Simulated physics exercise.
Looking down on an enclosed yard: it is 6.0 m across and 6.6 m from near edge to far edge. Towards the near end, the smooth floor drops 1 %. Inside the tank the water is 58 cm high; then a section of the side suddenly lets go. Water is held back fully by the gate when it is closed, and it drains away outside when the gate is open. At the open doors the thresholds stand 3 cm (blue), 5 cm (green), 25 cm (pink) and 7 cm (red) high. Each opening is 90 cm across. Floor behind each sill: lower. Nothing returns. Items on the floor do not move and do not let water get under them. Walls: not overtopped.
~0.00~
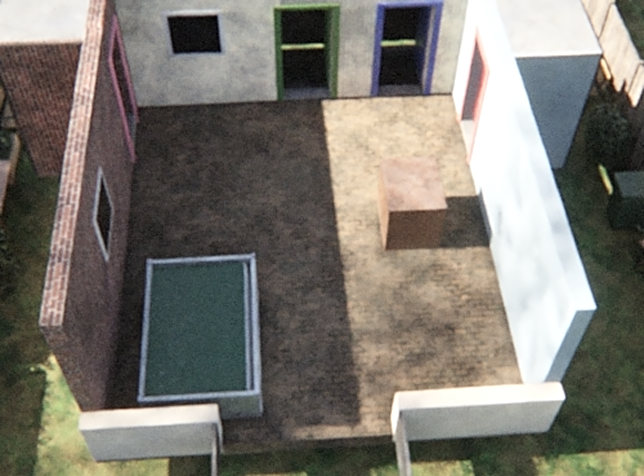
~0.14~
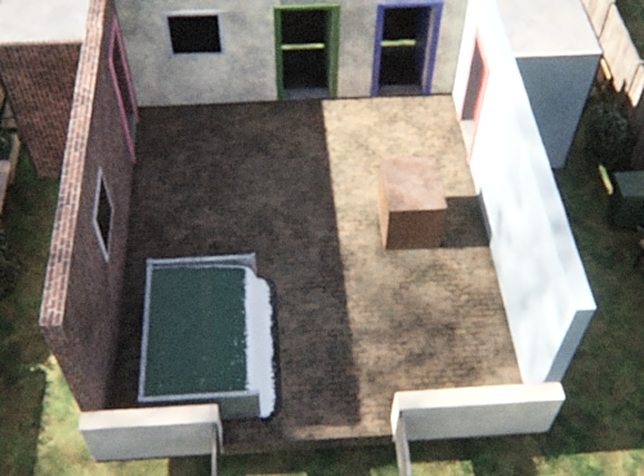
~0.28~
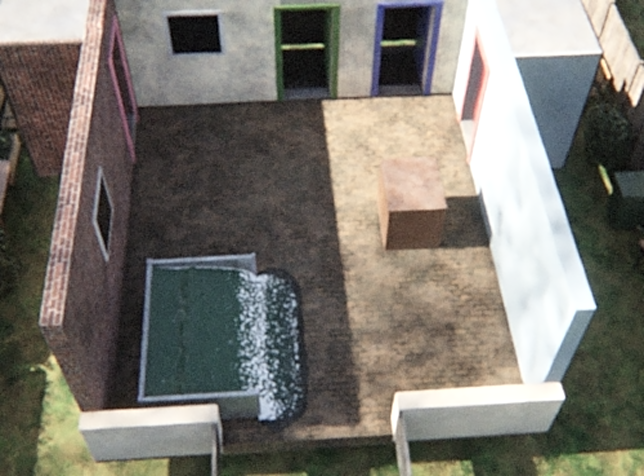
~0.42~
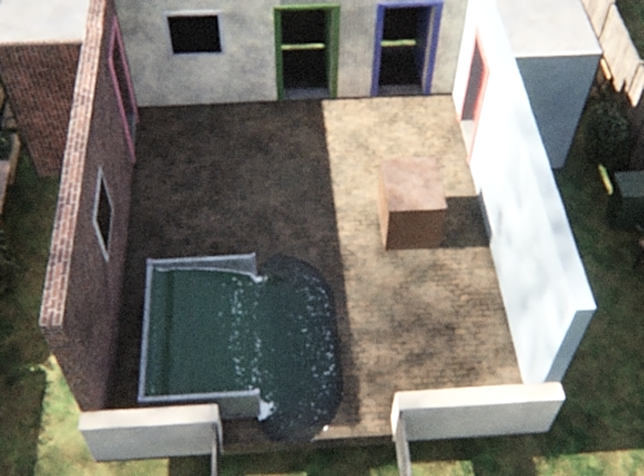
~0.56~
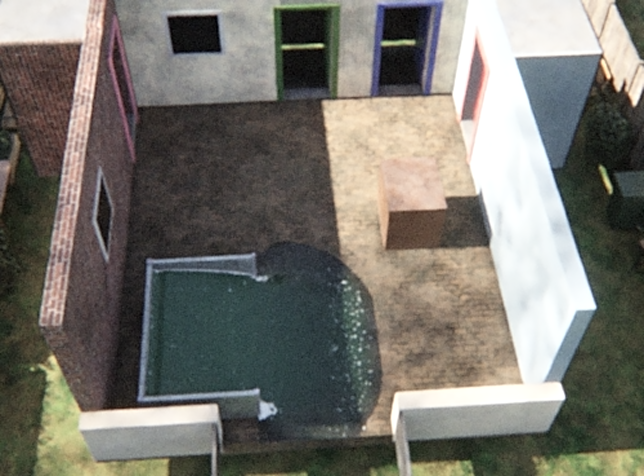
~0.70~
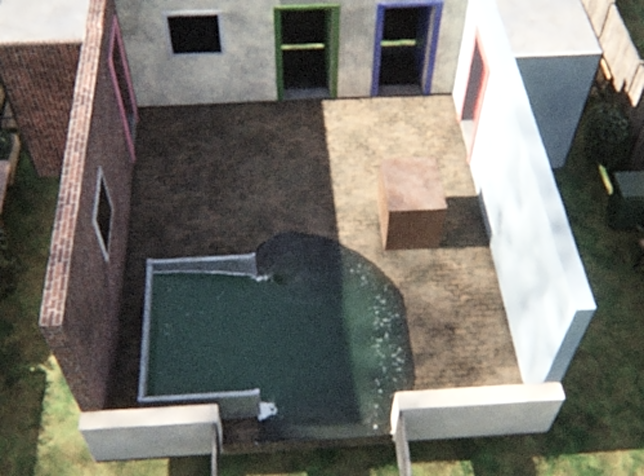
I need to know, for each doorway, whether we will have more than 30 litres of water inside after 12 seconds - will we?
Here is how it goes: The blue door, yes, more than that; the green door, no, not that much; the pink door, no, not that much; the red door, no, not that much.
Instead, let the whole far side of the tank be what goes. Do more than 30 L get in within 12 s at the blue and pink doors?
Against the limit, the blue door exceeds it and the pink door stays within it.
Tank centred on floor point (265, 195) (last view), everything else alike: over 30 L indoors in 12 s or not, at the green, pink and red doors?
Well, green ends up inside the mark, pink ends up inside the mark and red ends up beyond the mark.
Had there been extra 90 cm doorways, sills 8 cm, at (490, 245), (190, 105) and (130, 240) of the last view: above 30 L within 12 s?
Note, doorways in listed order: Goes beyond, stays short, stays short.
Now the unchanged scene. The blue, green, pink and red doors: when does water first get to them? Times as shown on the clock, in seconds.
Blue: 3.8 s; green: 4.0 s; pink: 8.0 s; red: 2.8 s.
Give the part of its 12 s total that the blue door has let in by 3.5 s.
Share: ~ 0 %.
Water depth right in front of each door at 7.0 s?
You'd see blue at 7 cm, green at 4 cm, pink at 0 cm and red at 3 cm.
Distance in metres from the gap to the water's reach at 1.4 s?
Distance: Approx. 4.0 m.
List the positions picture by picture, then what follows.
The first frame shows the tank at (201, 326) is whole and still, 58 cm deep.
In the second frame, water pours out at (254, 338) and has run 1.2 m, to a hidden place; typically 7 cm deep outside, 58 cm at the tank's back.
In the third frame, the front is at a hidden place, 1.3 m from the gap at (254, 339); 1.5 m2 of floor is under water; 58 cm left at the back of the tank.
In the fourth frame, water pours out at (255, 339) and has run 1.6 m, to a hidden place; typically 9 cm deep outside, 53 cm at the tank's back.
In the fifth frame, the front is at a hidden place, 2.0 m from the gap at (255, 339); 4.8 m2 of floor is under water; 49 cm left at the back of the tank.
In the sixth frame, water pours out at (255, 339) and has run 2.4 m, to (406, 390); typically 6 cm deep outside, 47 cm at the tank's back.
After 1.4 s water covers 35 % of the floor and is deepest (21 cm) near (265, 391); blue door not reached, green door not reached, pink door not reached, red door not reached.
After 2.2 s water covers 40 % of the floor and is deepest (39 cm) near (506, 410); blue door not reached, green door not reached, pink door not reached, red door not reached.
After 3.5 s water covers 55 % of the floor and is deepest (22 cm) near (426, 251); blue door not reached, green door not reached, pink door not reached, red door 3 cm at the sill, 0 L in.
After 7.0 s water covers 85 % of the floor and is deepest (8 cm) near (431, 415); blue door 7 cm at the sill, 61 L in, green door 4 cm at the sill, 0 L in, pink door not reached, red door 3 cm at the sill, 0 L in.
After 12.0 s water covers 95 % of the floor and is deepest (6 cm) near (266, 403); blue door 1 cm at the sill, 74 L in, green door 1 cm at the sill, 0 L in, pink door 4 cm at the sill, 0 L in, red door 3 cm at the sill, 0 L in.
